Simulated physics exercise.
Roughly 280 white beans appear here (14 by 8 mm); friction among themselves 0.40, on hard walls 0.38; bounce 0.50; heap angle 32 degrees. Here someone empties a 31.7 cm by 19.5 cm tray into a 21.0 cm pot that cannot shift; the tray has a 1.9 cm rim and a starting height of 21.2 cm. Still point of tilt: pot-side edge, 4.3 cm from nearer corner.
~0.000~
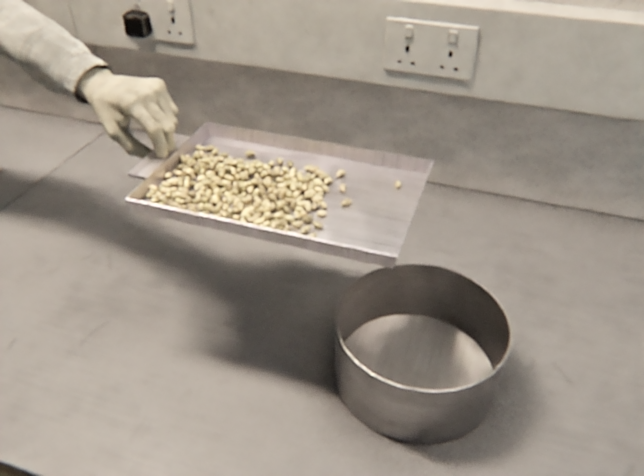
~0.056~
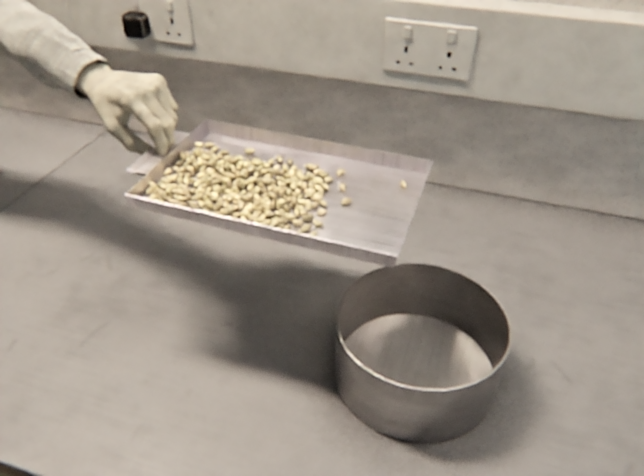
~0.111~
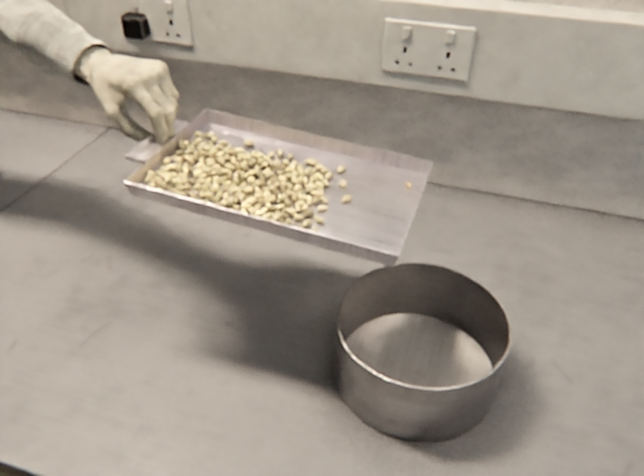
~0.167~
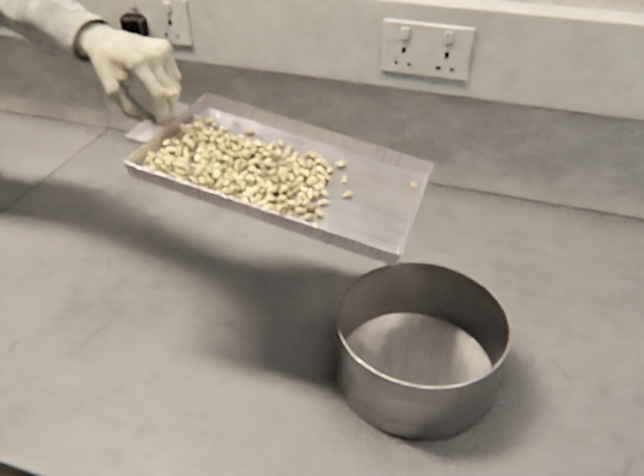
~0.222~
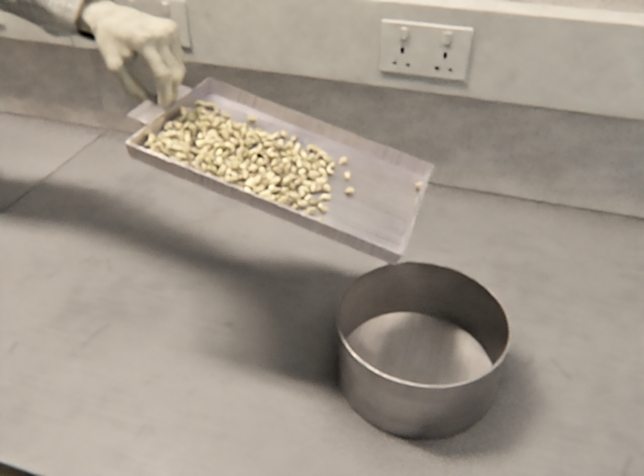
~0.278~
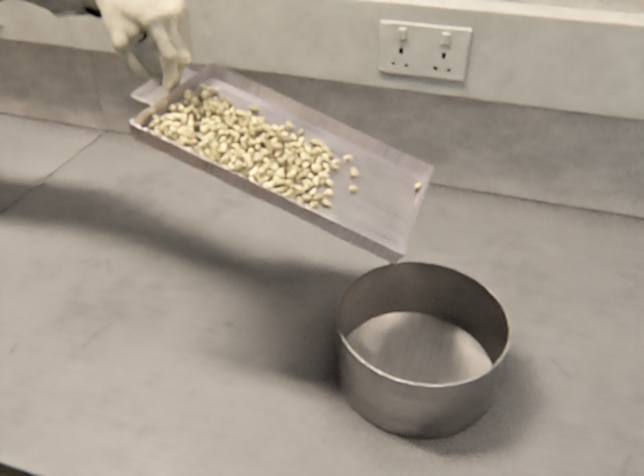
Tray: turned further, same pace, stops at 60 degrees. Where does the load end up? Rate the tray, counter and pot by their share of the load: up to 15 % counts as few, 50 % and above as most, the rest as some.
Left on the tray: Some; counter: Some; pot: Some.
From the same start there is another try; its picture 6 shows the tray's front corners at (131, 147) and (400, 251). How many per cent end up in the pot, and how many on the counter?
Split: Pot = 30, counter = 20.
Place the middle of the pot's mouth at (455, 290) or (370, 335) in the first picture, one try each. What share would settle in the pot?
Roughly 60 per cent, then 5 per cent.
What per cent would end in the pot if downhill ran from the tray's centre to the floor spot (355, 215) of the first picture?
Roughly 60 % of the pieces.
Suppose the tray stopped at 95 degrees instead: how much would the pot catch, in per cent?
Result: Close to 50 %.
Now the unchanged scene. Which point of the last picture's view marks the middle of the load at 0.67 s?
Approximately (386, 178) in the final picture.
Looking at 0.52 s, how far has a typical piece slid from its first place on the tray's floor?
By then it sits near 4 cm from where it began.
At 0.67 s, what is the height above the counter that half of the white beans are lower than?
Roughly 26 cm.
After 0.52 s, tilt 40 degrees; the tray holds 100 %, the pot 0 %.
Then, at 0.67 s, tilt 53 degrees; the tray holds 100 %, the pot 0 %.
After 0.96 s, tilt 60 degrees; the tray holds 30 %, the pot 30 %.
At rest (2.4 s), tray 30 %, counter 35 %, pot 40 %.
